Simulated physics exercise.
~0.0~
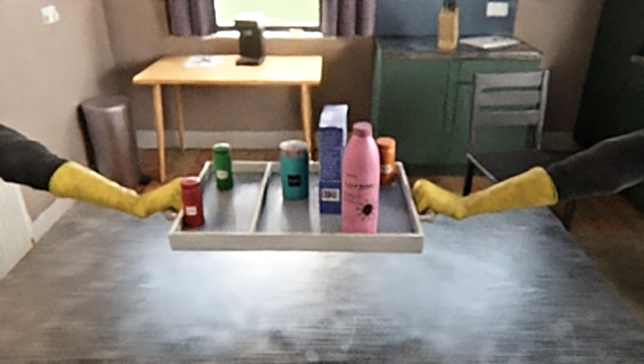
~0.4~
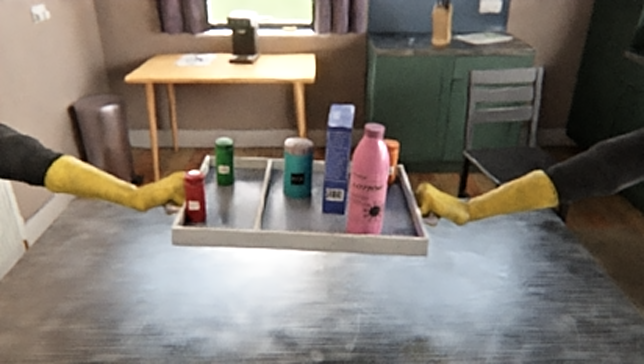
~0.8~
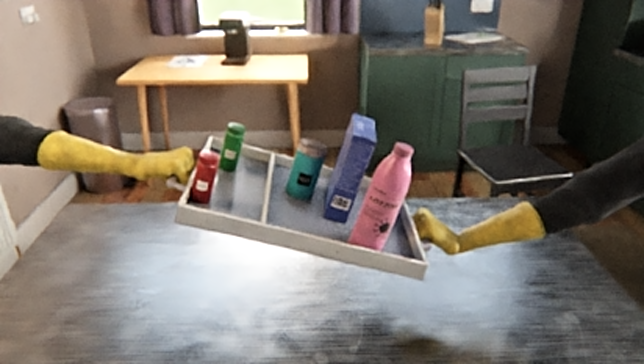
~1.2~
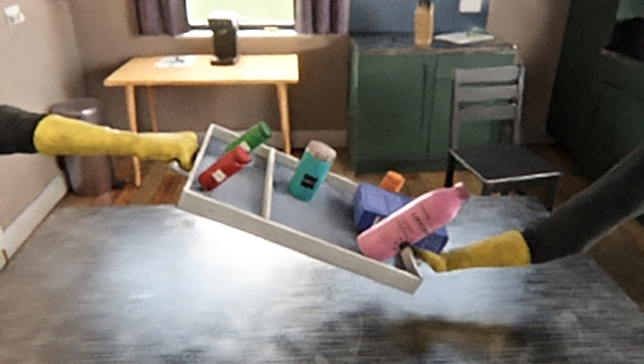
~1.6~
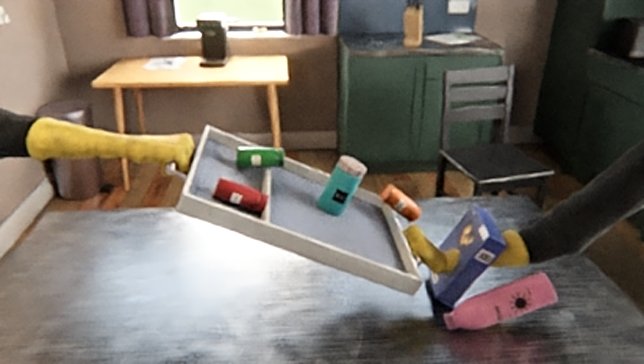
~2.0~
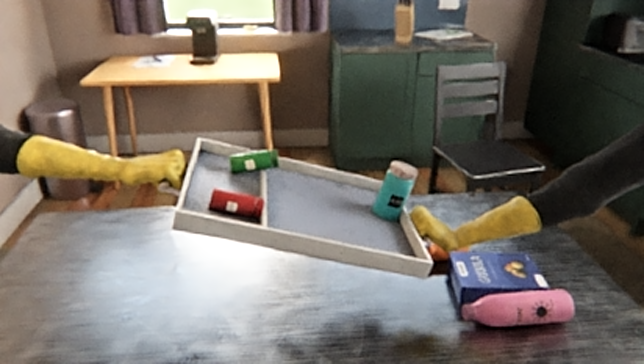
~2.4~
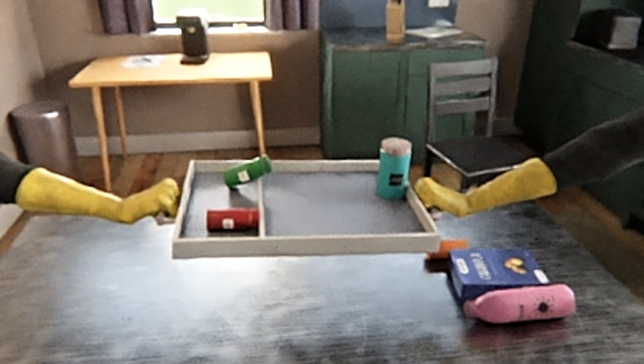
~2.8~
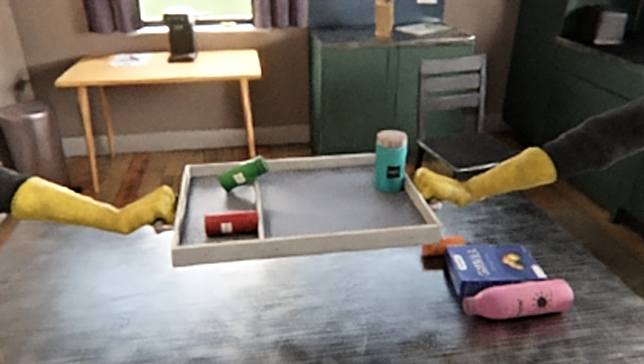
In this clip, yellow-gloved hands tilt a tray of containers down to the right above a table, and the pink bottle, blue packet and orange shaker fall off; the tray levels with the red and green shakers toppled and the turquoise jar upright near its right end.
